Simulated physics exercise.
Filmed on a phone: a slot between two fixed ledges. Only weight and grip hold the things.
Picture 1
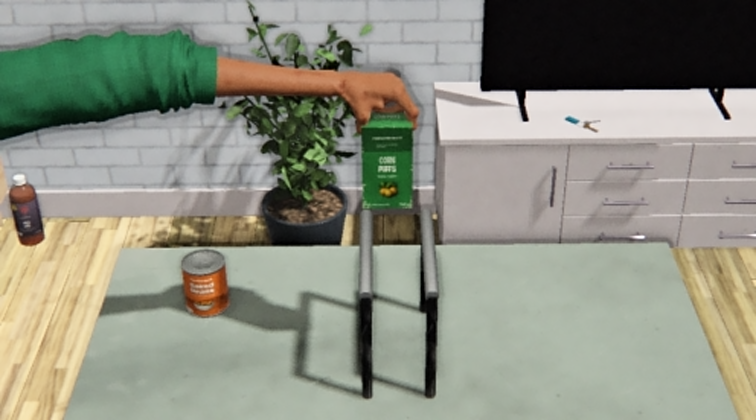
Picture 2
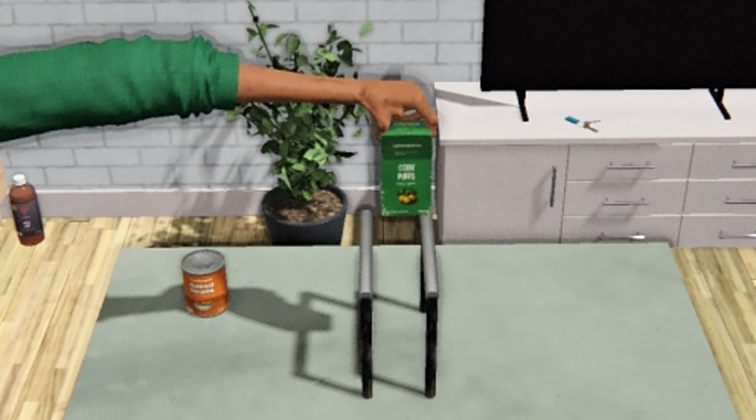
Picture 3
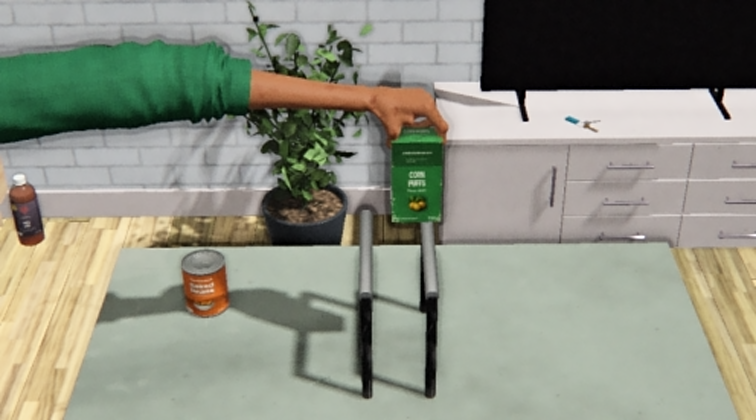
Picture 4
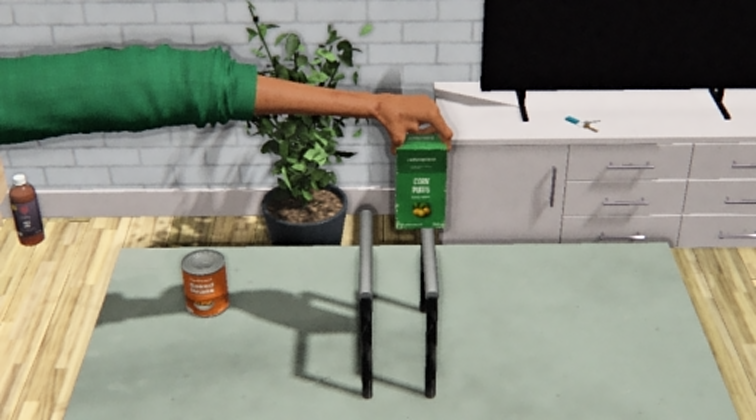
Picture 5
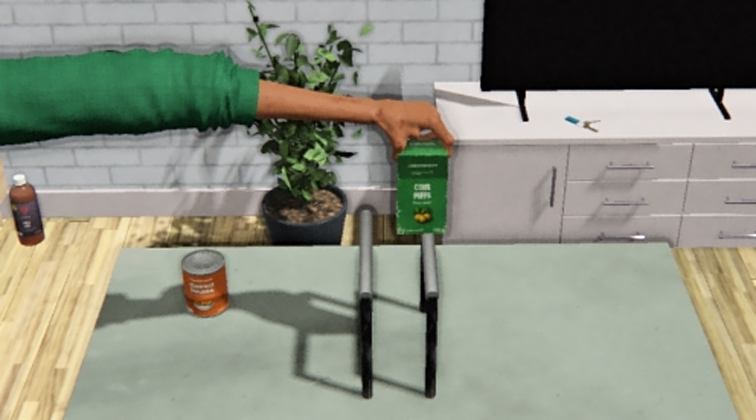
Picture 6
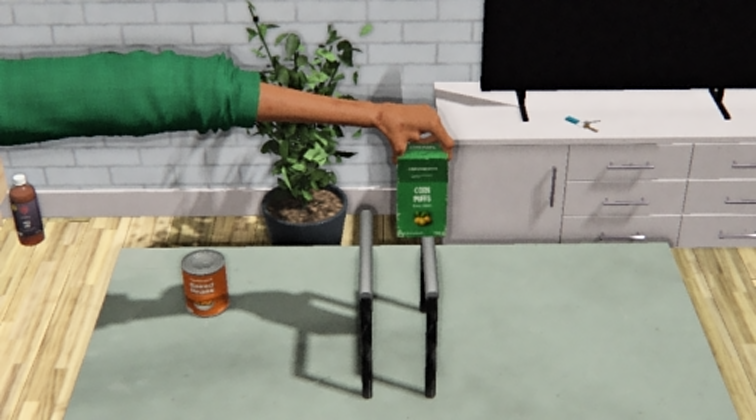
Green packet gripped from above by a hand shifting slightly right and lowering a little over two dark-legged rails, orange tin sitting still.
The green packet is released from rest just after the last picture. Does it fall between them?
In the end the packet is caught.
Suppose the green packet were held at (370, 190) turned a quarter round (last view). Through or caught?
Then it lodges.
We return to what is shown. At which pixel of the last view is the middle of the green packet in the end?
Around (384, 232).
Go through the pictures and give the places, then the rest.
In the first picture, on its way; green packet (387, 161); orange tin (206, 283).
In the second picture, on its way; green packet (406, 168); orange tin (206, 283).
In the third picture, on its way; green packet (416, 175); orange tin (206, 283).
In the fourth picture, on its way; green packet (421, 182); orange tin (206, 283).
In the fifth picture, on its way; green packet (422, 187); orange tin (206, 283).
In the sixth picture, poised above the slot; green packet (422, 190); orange tin (206, 283).
Then, 0.20 s past the last view, green packet displaced a little near (421, 210).
Then, 0.40 s past the last view, green packet rocked 49° from its first pose near (387, 229).
Finally, down or leaning hard on the stand or table, green packet; orange tin still in place. Final places as the last picture's camera would see them, green packet near (384, 232). The packet lodges.
